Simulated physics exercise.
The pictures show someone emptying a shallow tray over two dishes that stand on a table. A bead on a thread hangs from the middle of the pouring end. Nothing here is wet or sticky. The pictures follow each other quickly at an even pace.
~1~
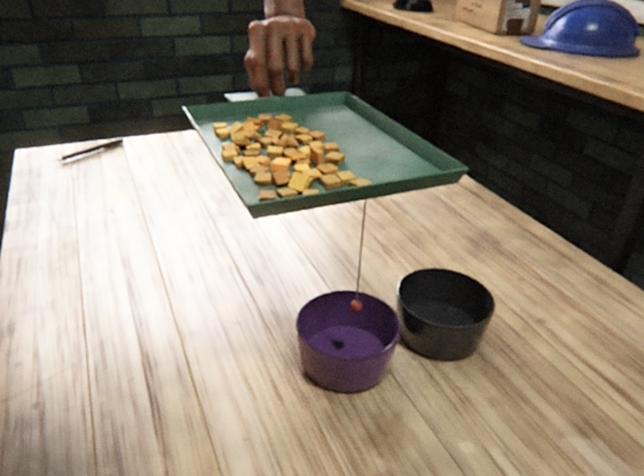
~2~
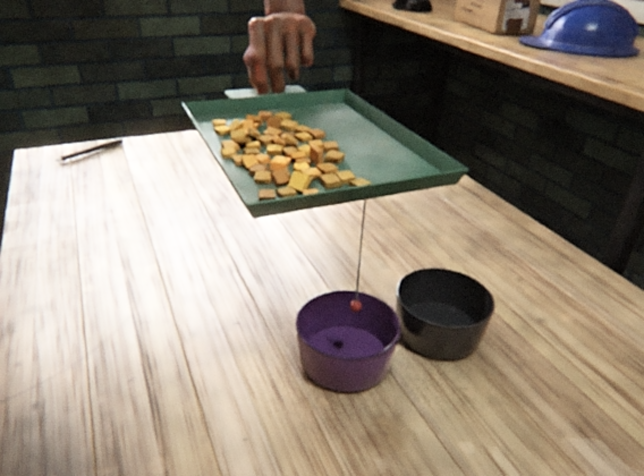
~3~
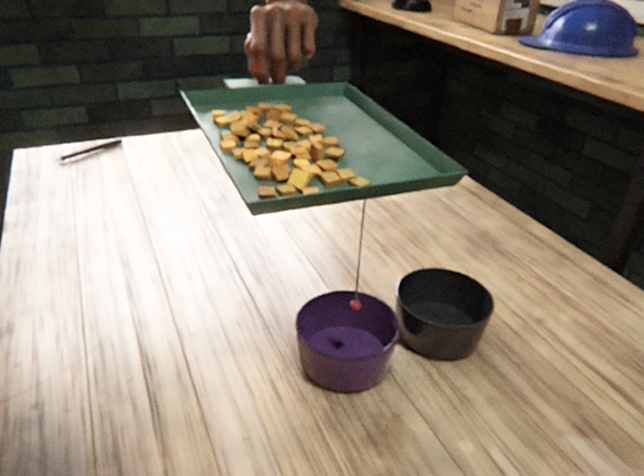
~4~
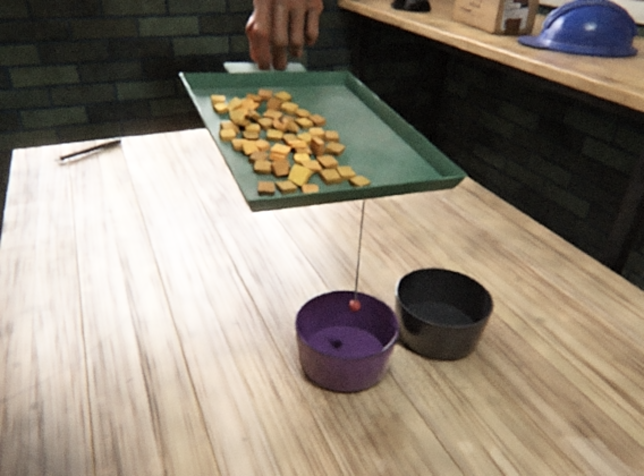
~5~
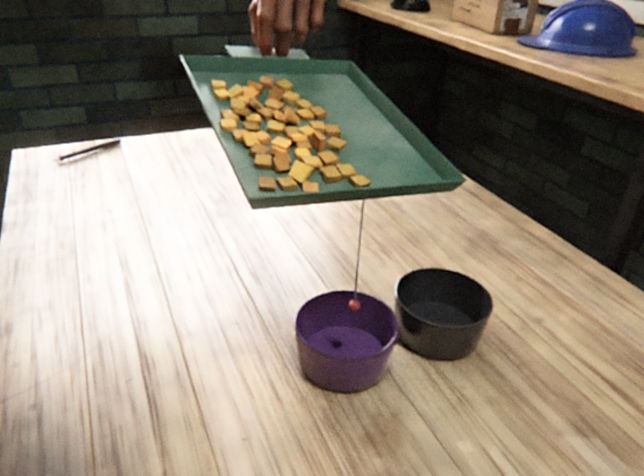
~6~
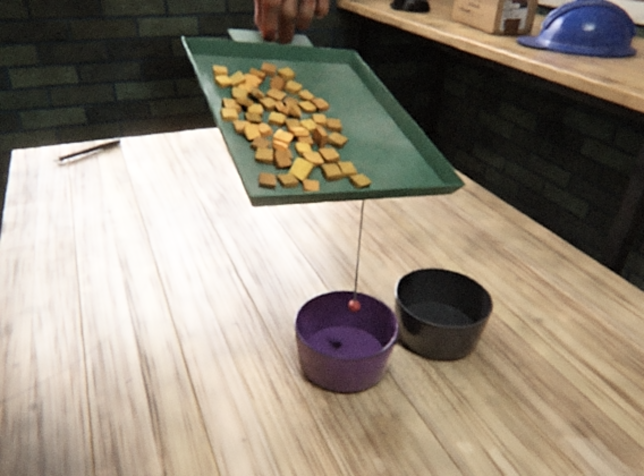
The clip opens on a hand holding a green tray of yellow-brown square pieces above a wooden table, with a red bead hanging on a thread over a purple dish beside a black one. The hand then steadily raises the tray's far end, steepening its slope, while the dishes stay still.
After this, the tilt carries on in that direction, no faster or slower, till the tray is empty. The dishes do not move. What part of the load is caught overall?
Together they catch more than half.
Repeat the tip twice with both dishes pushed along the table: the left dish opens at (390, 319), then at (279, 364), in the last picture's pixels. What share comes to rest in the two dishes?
Near 80 % and 30 %.
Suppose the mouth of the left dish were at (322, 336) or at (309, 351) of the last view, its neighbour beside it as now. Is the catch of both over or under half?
At the first place above a half, at the second above a half.
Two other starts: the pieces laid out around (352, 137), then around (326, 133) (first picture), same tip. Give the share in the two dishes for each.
About 80 and 90 per cent.
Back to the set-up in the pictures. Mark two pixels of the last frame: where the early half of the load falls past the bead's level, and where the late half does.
At about (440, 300), then at (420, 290).
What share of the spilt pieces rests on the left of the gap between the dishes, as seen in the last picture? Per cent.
About 10 per cent.
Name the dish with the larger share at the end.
That is the right dish.
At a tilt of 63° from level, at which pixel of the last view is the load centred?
At about (414, 188).
Soon after the last picture, tray tipped steeply; most on the tray; a small part in the air.
A little later, tray tipped past a quarter turn; a small part in the left dish; about half in the right dish; a small part outside both; about a quarter in the air.
Later still, tray tipped past a quarter turn; a small part in the left dish; about two thirds in the right dish; about a quarter outside both.
At rest, tray tipped past a quarter turn; a small part in the left dish; about two thirds in the right dish; about a quarter outside both.
